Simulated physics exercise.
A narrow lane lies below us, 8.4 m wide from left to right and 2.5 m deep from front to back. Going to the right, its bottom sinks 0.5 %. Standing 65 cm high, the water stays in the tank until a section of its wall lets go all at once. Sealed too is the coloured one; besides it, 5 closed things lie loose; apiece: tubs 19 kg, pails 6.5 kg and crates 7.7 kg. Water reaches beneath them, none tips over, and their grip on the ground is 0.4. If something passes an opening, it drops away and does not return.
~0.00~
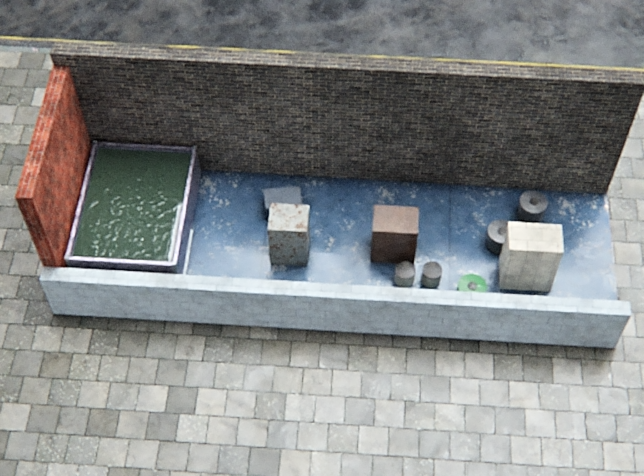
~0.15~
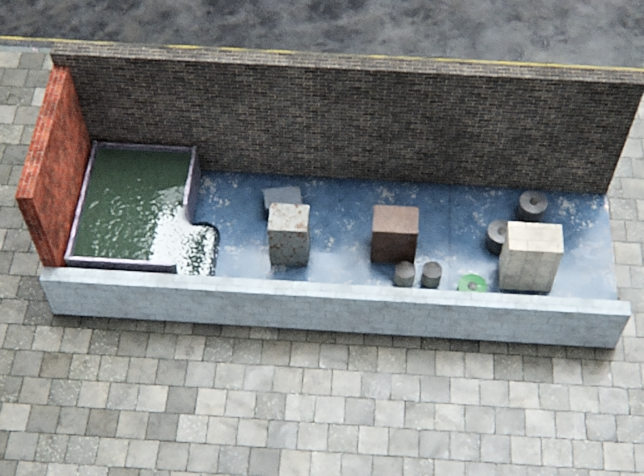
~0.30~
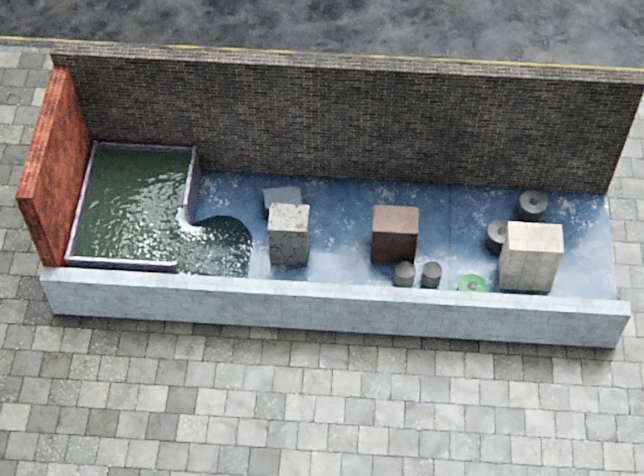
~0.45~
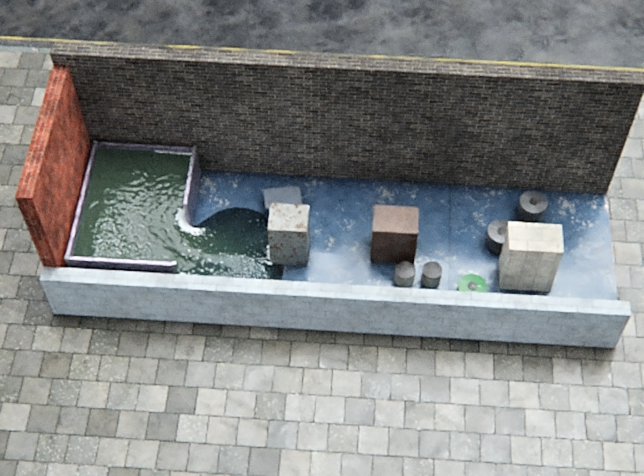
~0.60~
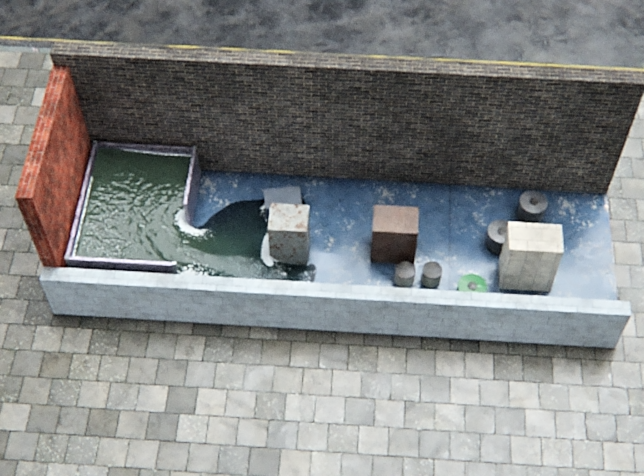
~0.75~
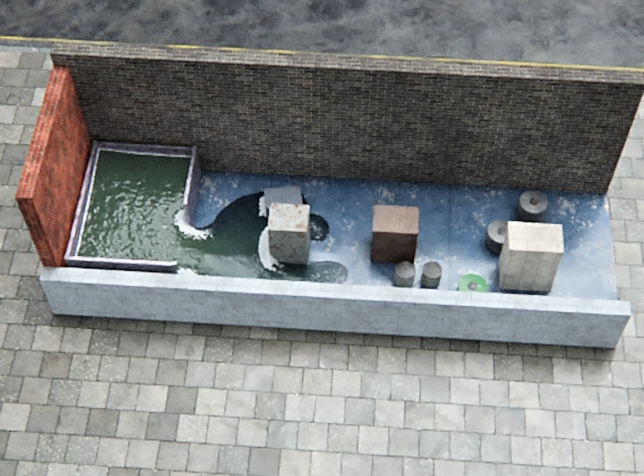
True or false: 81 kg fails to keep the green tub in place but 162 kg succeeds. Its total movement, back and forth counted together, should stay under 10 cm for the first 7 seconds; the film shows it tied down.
True.
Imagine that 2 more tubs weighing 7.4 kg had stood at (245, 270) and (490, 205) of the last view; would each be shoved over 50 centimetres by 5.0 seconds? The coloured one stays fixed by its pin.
Going in order, that's too far and then too far.
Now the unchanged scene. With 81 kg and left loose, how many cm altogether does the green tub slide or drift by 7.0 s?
Total path: Approx. 40 cm.
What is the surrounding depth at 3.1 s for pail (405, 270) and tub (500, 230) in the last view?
Close to 12 and 7 centimetres.
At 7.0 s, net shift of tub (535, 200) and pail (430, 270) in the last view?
Washed out; washed out.
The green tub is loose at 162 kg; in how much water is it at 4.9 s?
Something like 11 centimetres.
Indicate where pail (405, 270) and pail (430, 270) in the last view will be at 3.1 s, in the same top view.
First one near (474, 189), second near (497, 180).
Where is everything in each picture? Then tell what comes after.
The first frame shows the green tub at (472, 286) rests on the ground; water covers 3.4 m2; 0 of 6 have shifted.
The second frame shows the green tub at (472, 286) rests on the ground; 4.0 m2 under water; 0 of 6 have shifted.
The third frame shows the green tub at (472, 286), on the bottom; water covers 4.8 m2; 0 of 6 have shifted.
The fourth frame shows the green tub at (472, 286), on the bottom; 5.7 m2 under water; 0 of 6 have shifted.
The fifth frame shows the green tub at (472, 286) rests on the ground; 6.4 m2 under water; 0 of 6 have shifted.
The sixth frame shows the green tub at (472, 286) rests on the ground; water covers 7.0 m2; 0 of 6 have shifted.
After 1.4 s the green tub would be 0 cm from its start with 81 kg and 0 cm from its start with 162 kg; 1 cm of water round it then.
After 3.1 s the green tub would be 35 cm from its start with 81 kg and 0 cm from its start with 162 kg; 18 cm of water round it then.
After 4.9 s the green tub would be 36 cm from its start with 81 kg and 0 cm from its start with 162 kg; 11 cm of water round it then.
After 7.0 s the green tub would be 36 cm from its start with 81 kg and 0 cm from its start with 162 kg; 11 cm of water round it then.
